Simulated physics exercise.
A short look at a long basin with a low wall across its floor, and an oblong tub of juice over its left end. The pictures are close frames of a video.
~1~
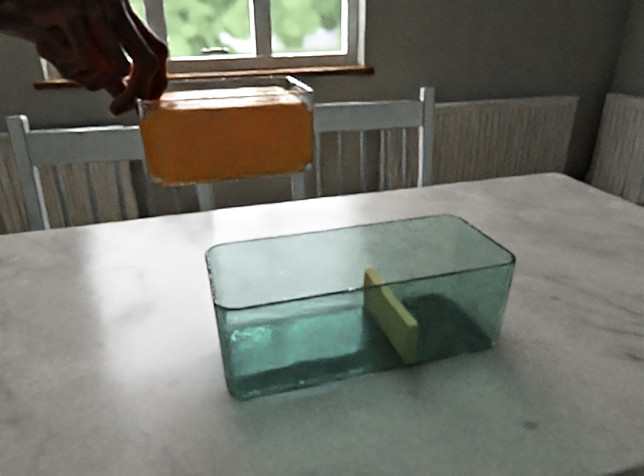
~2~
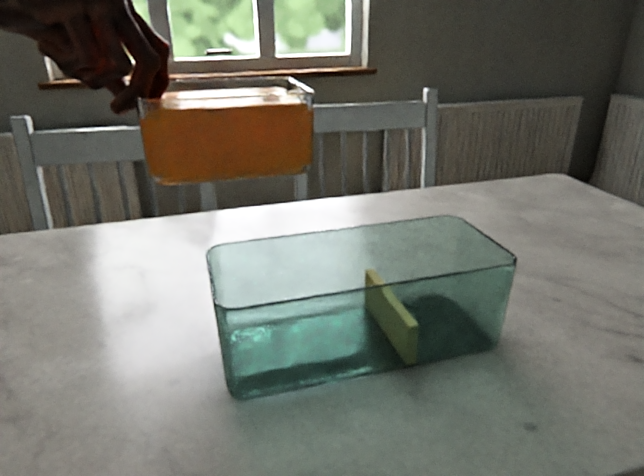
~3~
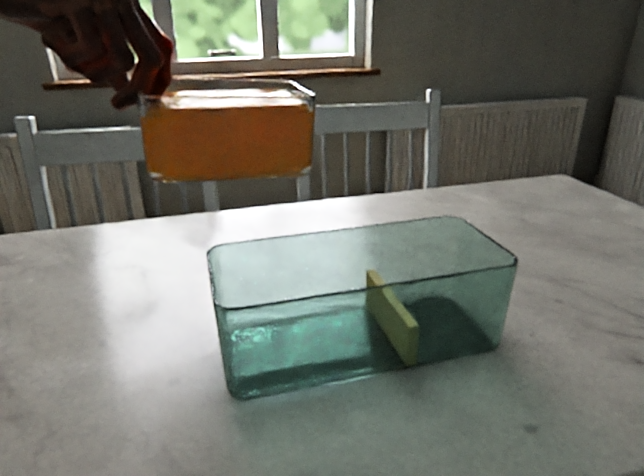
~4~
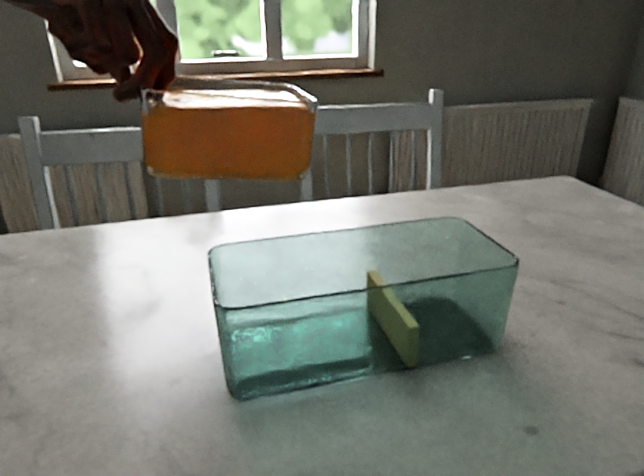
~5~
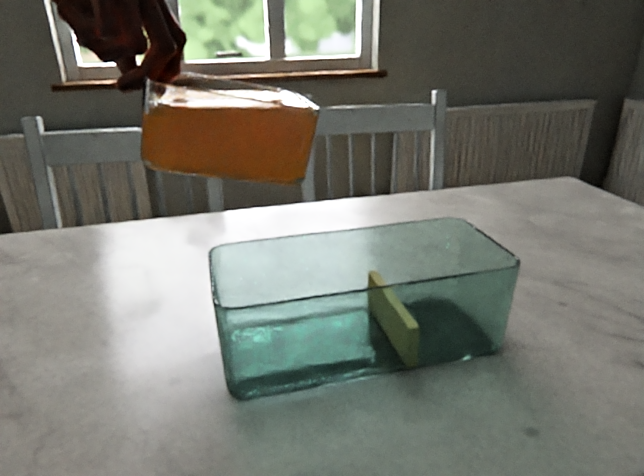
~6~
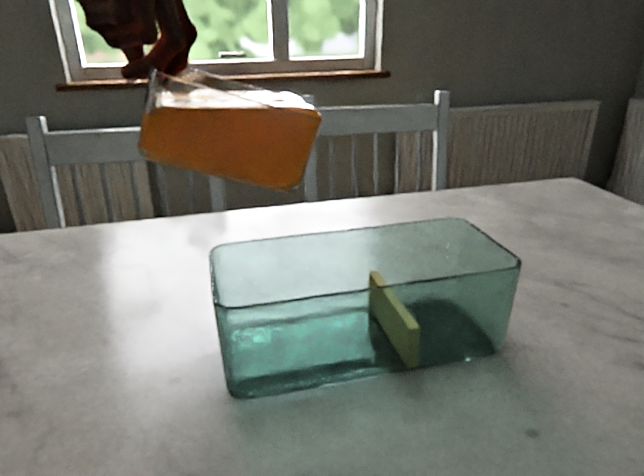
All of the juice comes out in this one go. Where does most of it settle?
Most lies in the left-hand part.
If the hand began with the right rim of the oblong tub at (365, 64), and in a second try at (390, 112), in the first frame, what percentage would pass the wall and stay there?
First some 65, then 75 per cent.
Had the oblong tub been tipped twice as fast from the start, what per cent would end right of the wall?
Close to 10 per cent.
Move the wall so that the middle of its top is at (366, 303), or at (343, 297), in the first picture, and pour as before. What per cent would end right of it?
In turn 50 and 65 in a hundred.
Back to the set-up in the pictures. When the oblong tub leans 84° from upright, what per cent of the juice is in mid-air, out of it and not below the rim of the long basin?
Roughly 45 in a hundred.
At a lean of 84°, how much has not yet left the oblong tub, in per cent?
Roughly 25 in a hundred.
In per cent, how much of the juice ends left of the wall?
Near 75 %.
A moment on, the tilt is 84° and 25 per cent is still to pour, 25 is left of the wall and 6 right of it.
Next, the tilt is 118° and 2 per cent is still to pour, 67 is left of the wall and 12 right of it.
Then the tilt is 122° and 0 per cent is still to pour, 77 is left of the wall and 13 right of it.
Later the tilt is 122° and 0 per cent is still to pour, 77 is left of the wall and 13 right of it.
In the end 77 per cent lies left of the wall, 13 right of it and 10 outside.
